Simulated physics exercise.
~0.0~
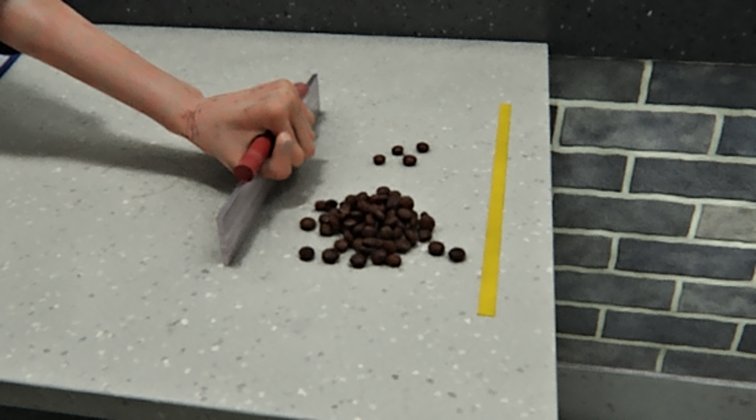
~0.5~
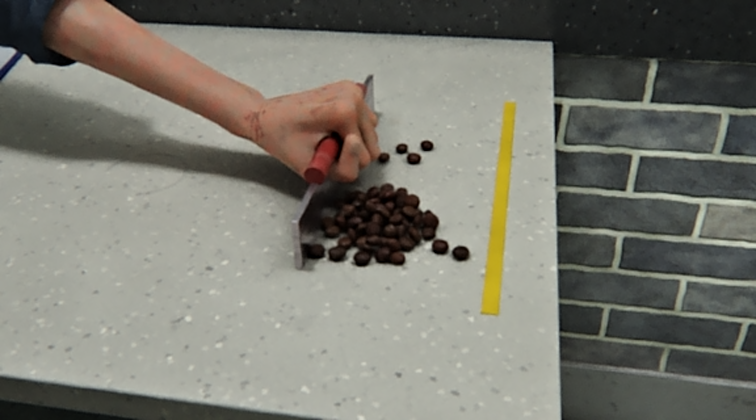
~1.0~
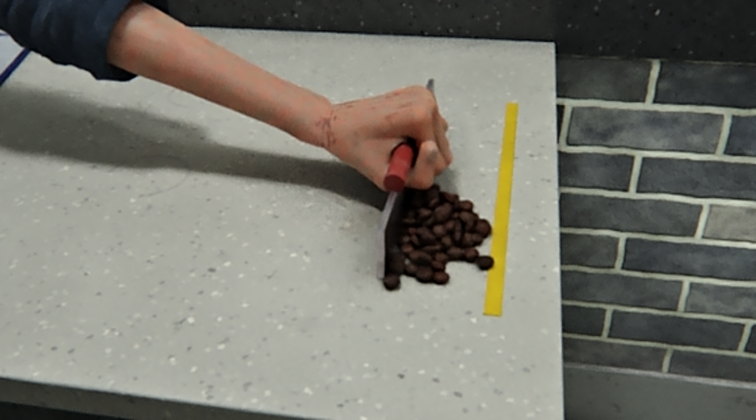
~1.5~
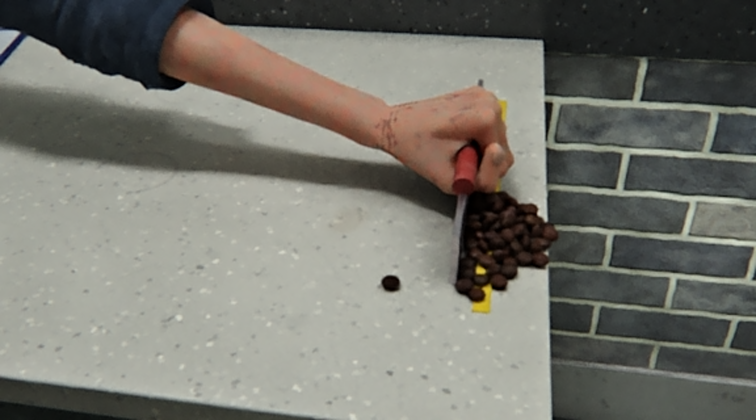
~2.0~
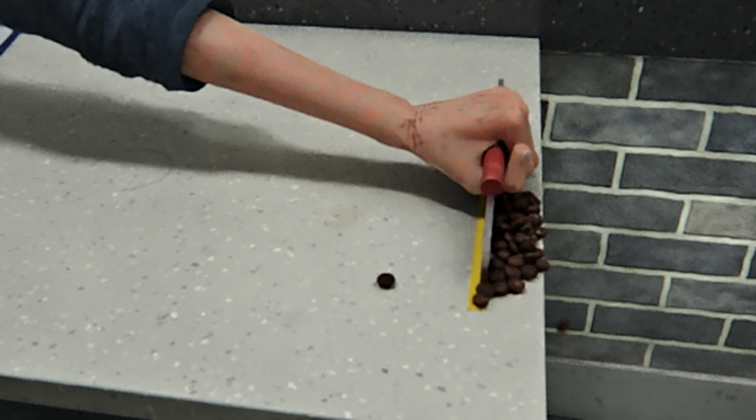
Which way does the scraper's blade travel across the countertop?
The blade travels to the right, pushing the dark beans toward the edge of the countertop.
